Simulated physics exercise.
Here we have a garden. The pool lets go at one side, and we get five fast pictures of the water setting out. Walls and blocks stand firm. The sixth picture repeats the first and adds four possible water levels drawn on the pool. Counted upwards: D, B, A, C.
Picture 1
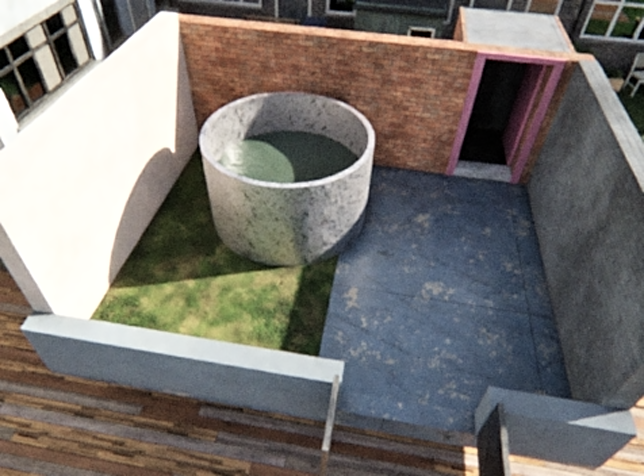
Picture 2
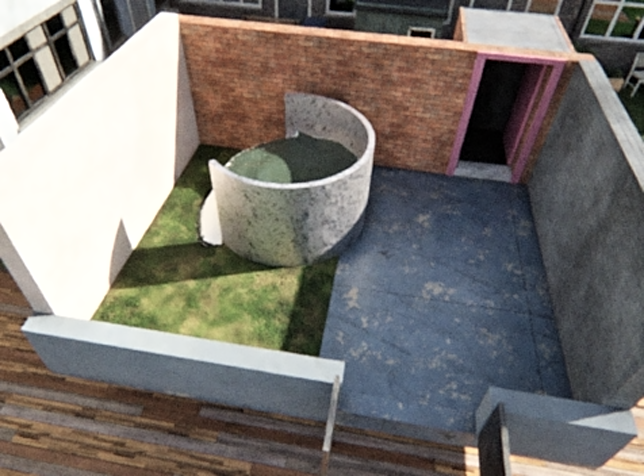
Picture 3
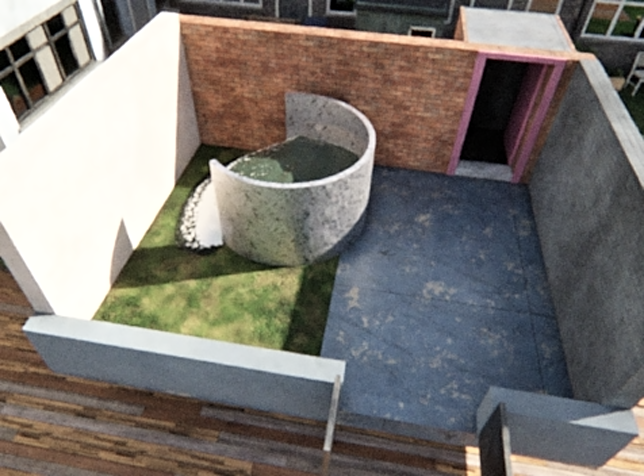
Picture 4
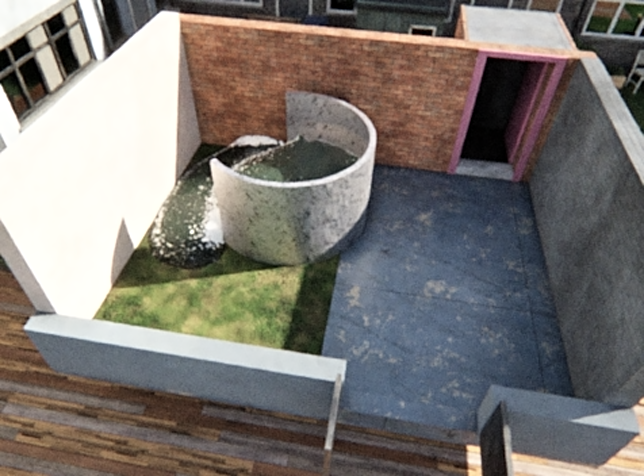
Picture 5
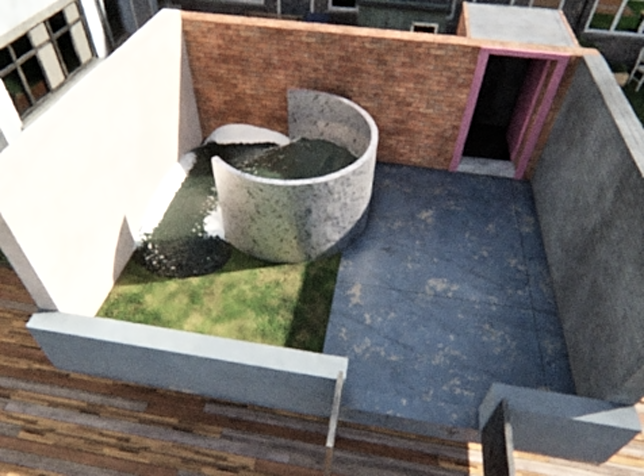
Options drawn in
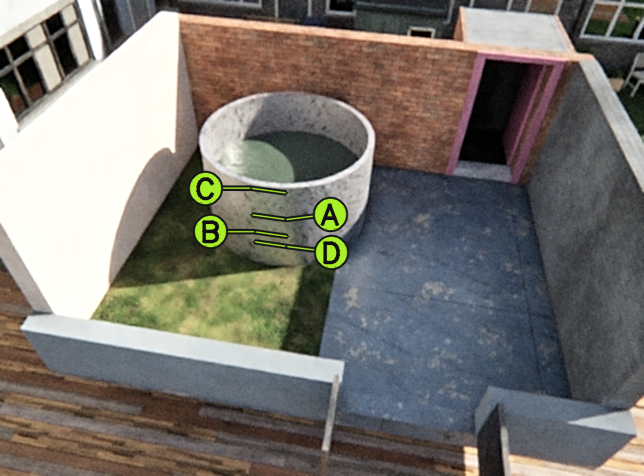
In a walled garden with a brick back wall and a pink doorway, a round grey pool stands full of still water on the grass. Its left side breaks open, and dark, foaming water pours out and spreads across the grass toward the white wall, leaving the paving dry.
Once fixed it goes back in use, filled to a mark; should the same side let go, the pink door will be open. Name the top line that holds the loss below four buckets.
The limit is A.
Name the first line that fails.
That would be C.
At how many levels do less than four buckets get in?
Three of the four.
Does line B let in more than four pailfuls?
No.
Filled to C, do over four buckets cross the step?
Yes, that goes wrong.
On the marked copy, A at (269, 217); B at (270, 234); C at (267, 190); D at (271, 244); from the bottom up D, B, A, C.
For line A, a splash gets over, under a bucket.
For line B, nothing gets over.
For line C, about 11 bucketfuls get in.
For line D, nothing gets over.
